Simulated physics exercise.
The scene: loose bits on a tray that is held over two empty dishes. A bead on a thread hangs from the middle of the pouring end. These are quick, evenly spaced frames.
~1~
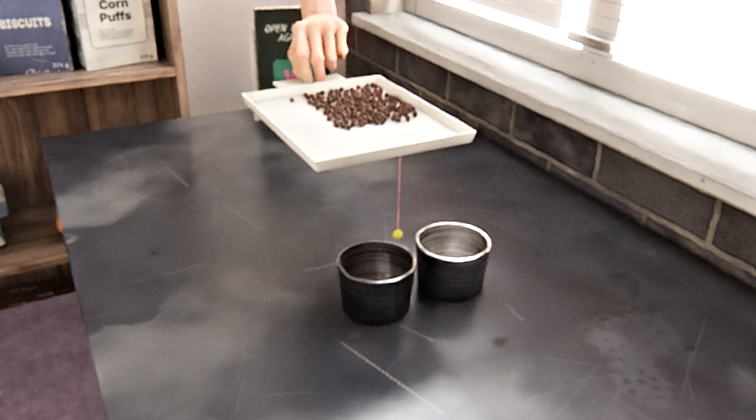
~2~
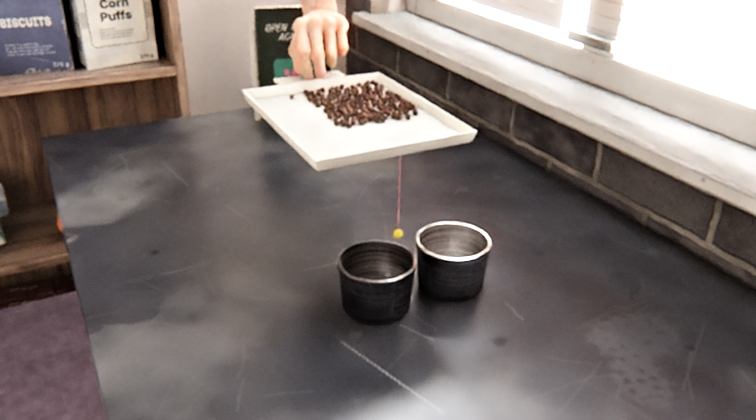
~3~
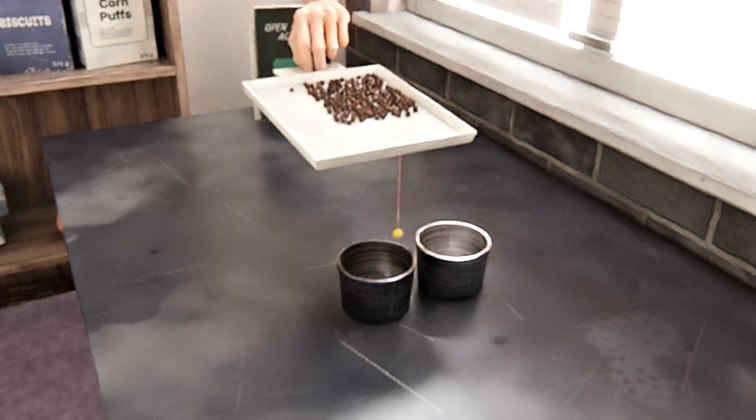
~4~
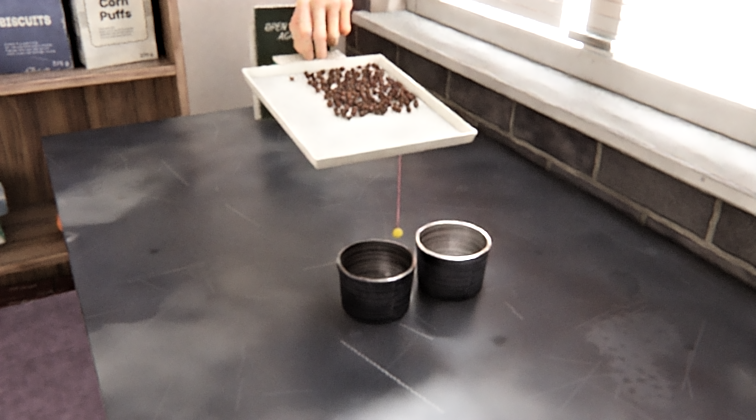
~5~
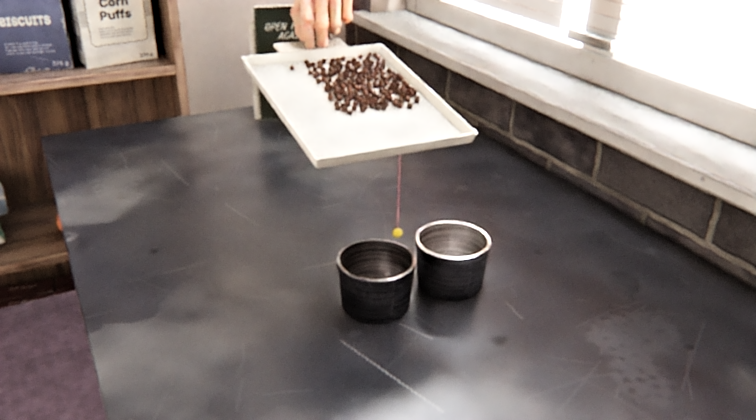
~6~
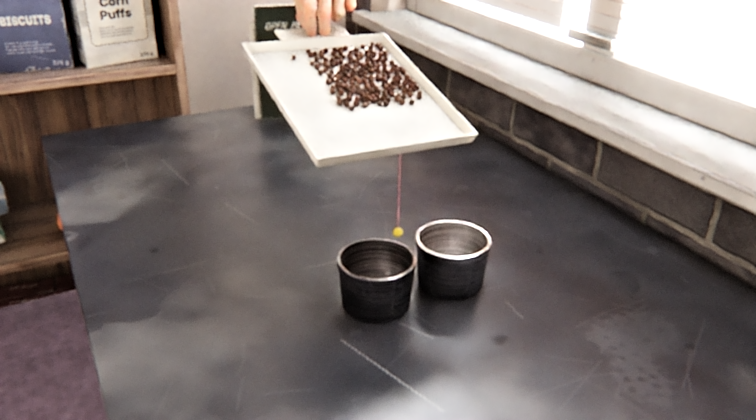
The clip shows a hand gripping a pale tray of small dark brown berries above two empty black dishes, then raising its far end so the tray slopes increasingly toward its near right corner, while the dishes stay still.
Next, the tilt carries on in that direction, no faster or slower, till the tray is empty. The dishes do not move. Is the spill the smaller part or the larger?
The two hold the larger part of the load.
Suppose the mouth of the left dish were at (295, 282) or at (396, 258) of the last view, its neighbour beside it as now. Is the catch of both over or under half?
First the smaller part, then more than half.
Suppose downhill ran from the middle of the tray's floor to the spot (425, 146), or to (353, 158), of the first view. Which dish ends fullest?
One: The right dish. Two: The left dish.
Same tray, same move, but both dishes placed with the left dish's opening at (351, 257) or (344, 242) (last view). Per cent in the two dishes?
About 30 and 0 per cent.
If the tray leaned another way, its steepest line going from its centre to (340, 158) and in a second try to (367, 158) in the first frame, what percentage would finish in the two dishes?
The first gives 20 %, the second 40 %.
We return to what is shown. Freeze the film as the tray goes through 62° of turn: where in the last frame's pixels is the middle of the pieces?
Close to (439, 138).
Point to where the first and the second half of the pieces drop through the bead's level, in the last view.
First near (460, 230), later near (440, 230).
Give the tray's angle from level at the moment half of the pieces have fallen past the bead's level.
At about 105°.
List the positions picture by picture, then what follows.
Corners of the pouring end (317, 160) and (472, 131), level; middle of the load (361, 106), allspice berries; left dish (394, 298); right dish (472, 275); bead on its thread (398, 234), in the first picture.
Corners of the pouring end (317, 159) and (473, 130), level; middle of the load (362, 104), in the second picture.
Corners of the pouring end (317, 158) and (473, 131), tipped barely, lowest at the right corner; middle of the load (362, 99), in the third picture.
Corners of the pouring end (318, 157) and (473, 131), tipped a little, lowest at the right corner; middle of the load (362, 92), in the fourth picture.
Corners of the pouring end (318, 157) and (473, 132), tipped a little, lowest at the right corner; middle of the load (363, 84), in the fifth picture.
Corners of the pouring end (319, 156) and (474, 132), tipped clearly, lowest at the right corner; middle of the load (365, 77); left dish (394, 295); right dish (472, 273), in the sixth picture.
Just after the last frame, tray tipped steeply; the larger part on the tray; just a few in the left dish; about a tenth in the right dish; about a tenth outside both; just a few in the air.
A moment on, tray tipped past a quarter turn; roughly a quarter on the tray; just a few in the left dish; roughly a quarter in the right dish; about a tenth outside both; roughly a third in the air.
Further on, tray tipped past a quarter turn; about a tenth in the left dish; roughly half in the right dish; roughly a quarter outside both.
When it is over, tray tipped past a quarter turn; about a tenth in the left dish; roughly half in the right dish; roughly a quarter outside both.
